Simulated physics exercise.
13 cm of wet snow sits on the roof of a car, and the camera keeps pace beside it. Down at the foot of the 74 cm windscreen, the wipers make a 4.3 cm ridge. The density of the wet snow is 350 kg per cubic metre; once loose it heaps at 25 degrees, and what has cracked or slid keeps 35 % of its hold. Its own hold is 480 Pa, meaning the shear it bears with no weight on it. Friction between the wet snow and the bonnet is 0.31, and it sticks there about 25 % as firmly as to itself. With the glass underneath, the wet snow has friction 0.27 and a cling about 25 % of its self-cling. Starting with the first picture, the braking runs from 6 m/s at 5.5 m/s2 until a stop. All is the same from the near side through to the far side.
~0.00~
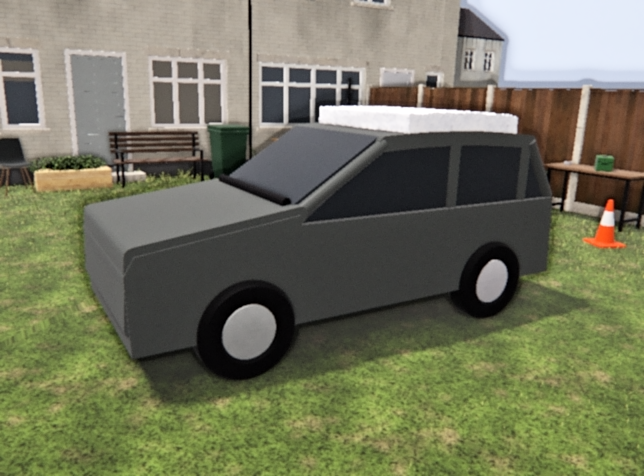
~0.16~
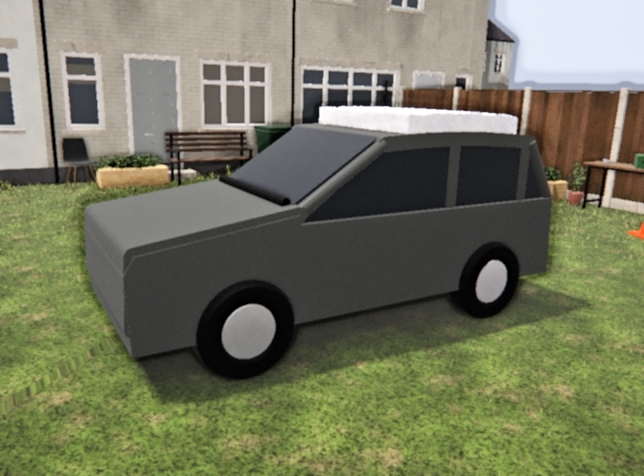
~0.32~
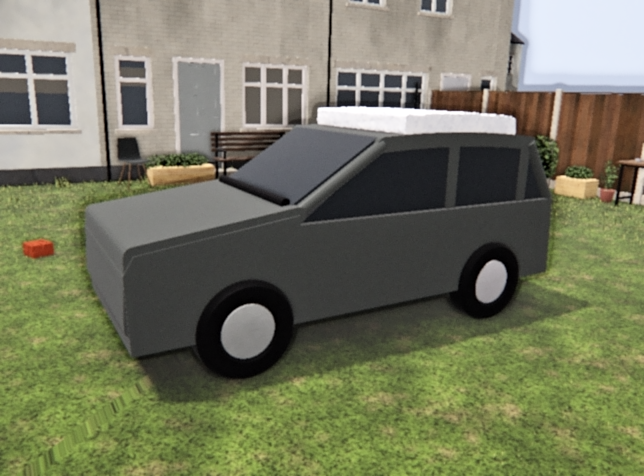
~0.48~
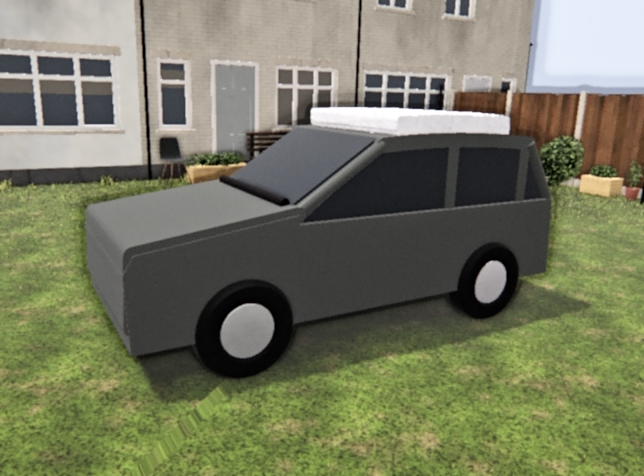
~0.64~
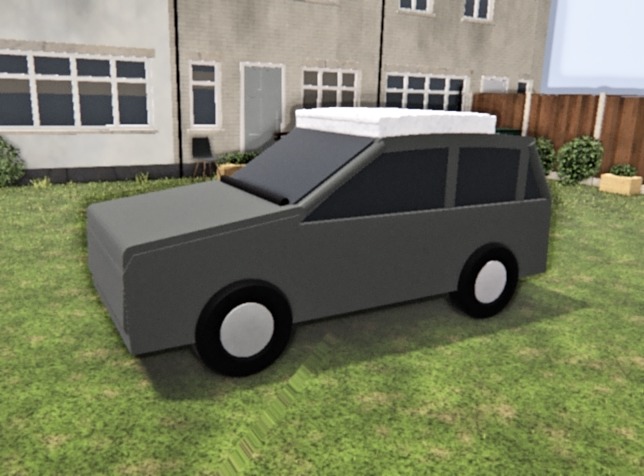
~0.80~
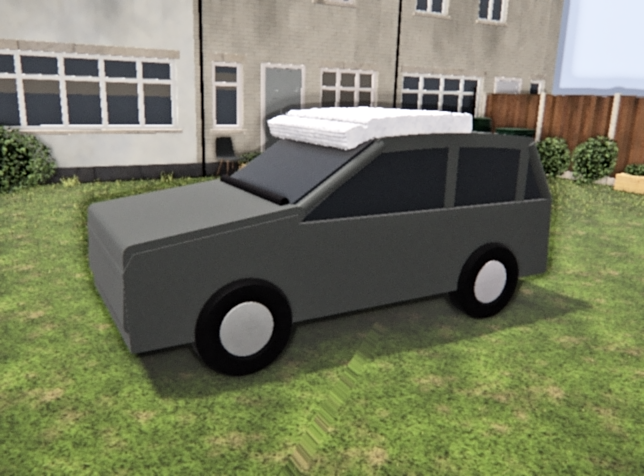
In this clip, a grey car with a white slab of wet snow on its roof stays centred as houses and fence shift rightward behind it, and the snow slides forward, slowly then faster, cracking over the windscreen's top.
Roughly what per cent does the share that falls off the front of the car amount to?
It amounts to roughly 96 per cent.
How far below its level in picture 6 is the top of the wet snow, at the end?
50 cm.
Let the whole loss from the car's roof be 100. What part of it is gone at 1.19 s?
Near 100 in a hundred.
After 1.19 s, none of the snow is on the roof, 41 % on the glass, 59 % on the bonnet and none has gone off the nose.
After 1.66 s, none of the snow is on the roof, 2 % on the glass, 43 % on the bonnet and 55 % has gone off the nose.
After 2.13 s, none of the snow is on the roof, 2 % on the glass, 2 % on the bonnet and 96 % has gone off the nose.
After 2.59 s, none of the snow is on the roof, 2 % on the glass, 2 % on the bonnet and 96 % has gone off the nose.
After 2.69 s, none of the snow is on the roof, 2 % on the glass, 2 % on the bonnet and 96 % has gone off the nose.
